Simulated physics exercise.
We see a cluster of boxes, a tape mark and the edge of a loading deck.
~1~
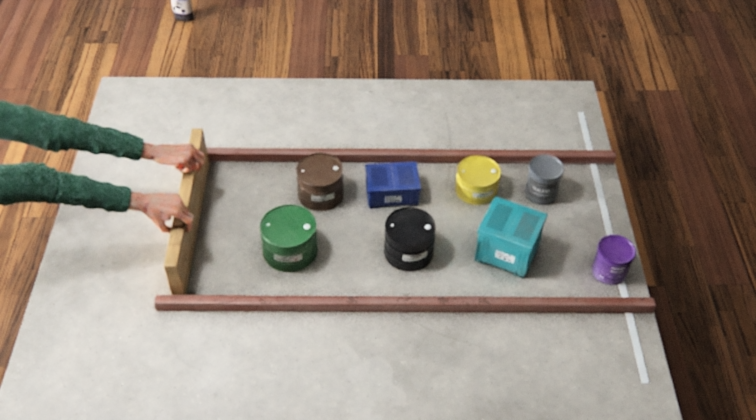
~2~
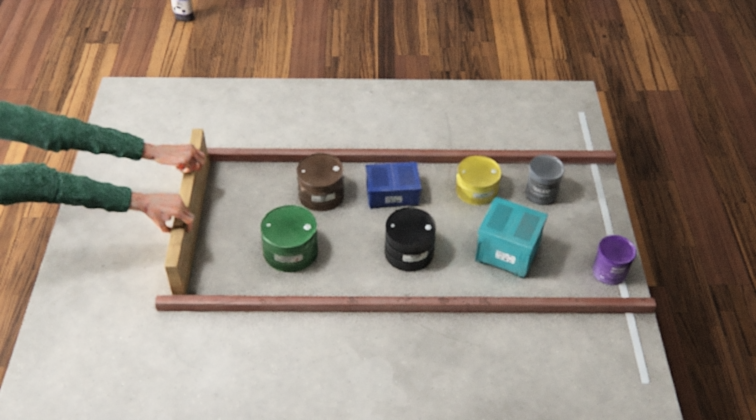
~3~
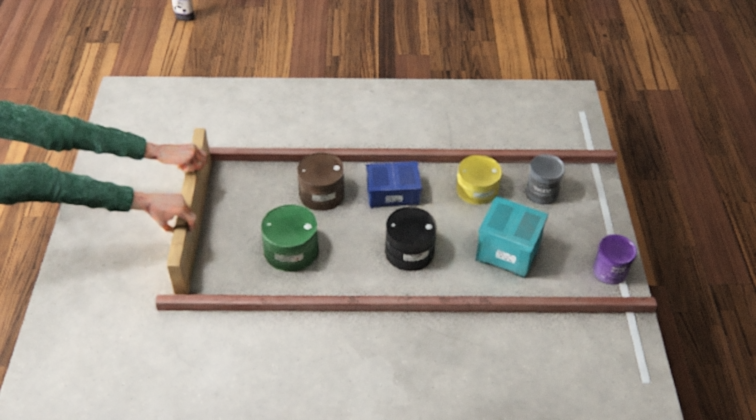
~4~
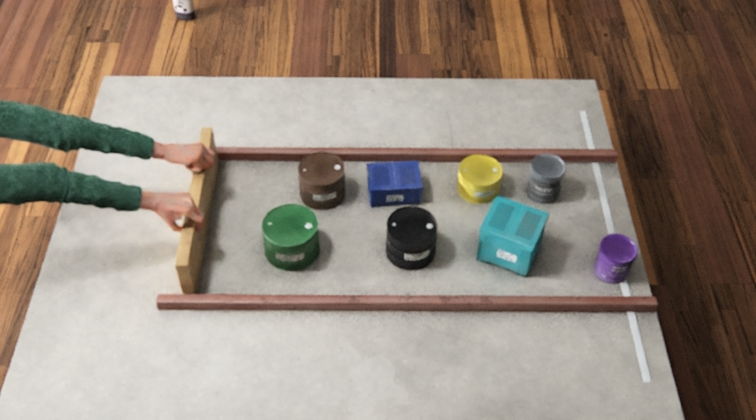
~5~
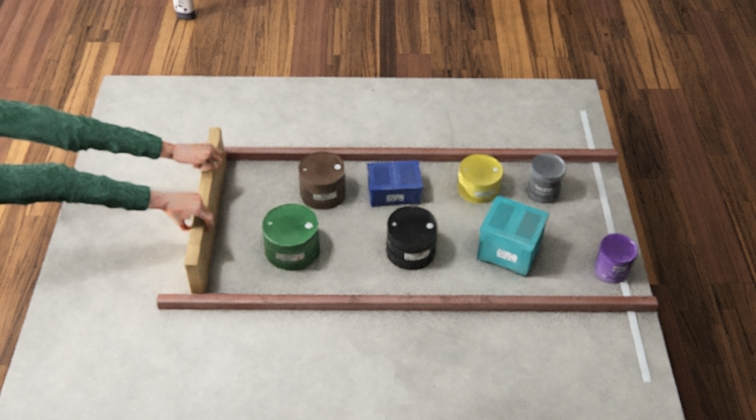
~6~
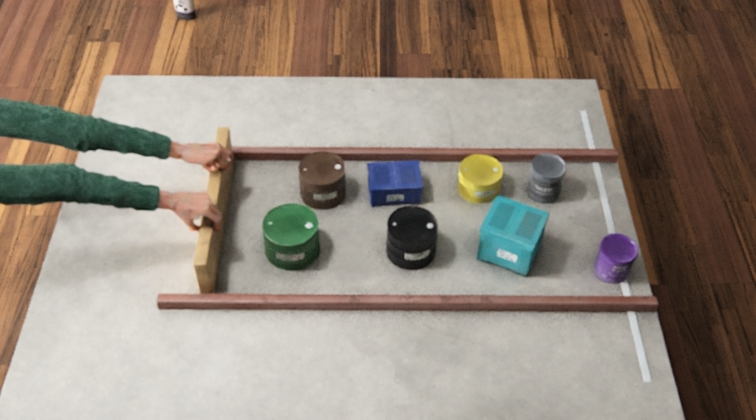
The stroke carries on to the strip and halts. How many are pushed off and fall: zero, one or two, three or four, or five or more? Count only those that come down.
Here the number that fall off is five or more.
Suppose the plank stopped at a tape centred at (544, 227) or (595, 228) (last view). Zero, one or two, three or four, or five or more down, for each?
One after another: Three to four; 5 or more.
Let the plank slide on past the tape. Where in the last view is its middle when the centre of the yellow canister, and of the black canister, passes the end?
Near (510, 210) and (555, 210).
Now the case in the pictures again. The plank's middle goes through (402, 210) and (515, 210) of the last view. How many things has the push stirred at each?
By then 7, and 8.
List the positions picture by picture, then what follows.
The first picture shows purple pail (613, 260); grey pail (544, 180); turquoise tote (510, 238); plank (189, 210); tape (609, 229).
The second picture shows grey pail (544, 181); yellow canister (478, 180).
The third picture shows turquoise tote (511, 237); black canister (410, 239).
The fourth picture shows purple pail (615, 259); brown canister (322, 181).
The fifth picture shows grey pail (546, 179); blue tote (394, 184).
The sixth picture shows purple pail (615, 259); grey pail (546, 179); turquoise tote (512, 236); plank (216, 208); tape (611, 228).
Early on, none off yet; purple pail at rest near (615, 259); grey pail at rest near (546, 179); turquoise tote at rest near (512, 236).
A while later, none off yet; purple pail travelled about its own width near (664, 270); grey pail travelled well along near (629, 179); turquoise tote travelled well along near (623, 237).
Finally, the number that fall off is five or more; lost, green canister, brown canister, blue tote, black canister, yellow canister, turquoise tote, grey pail and purple pail.
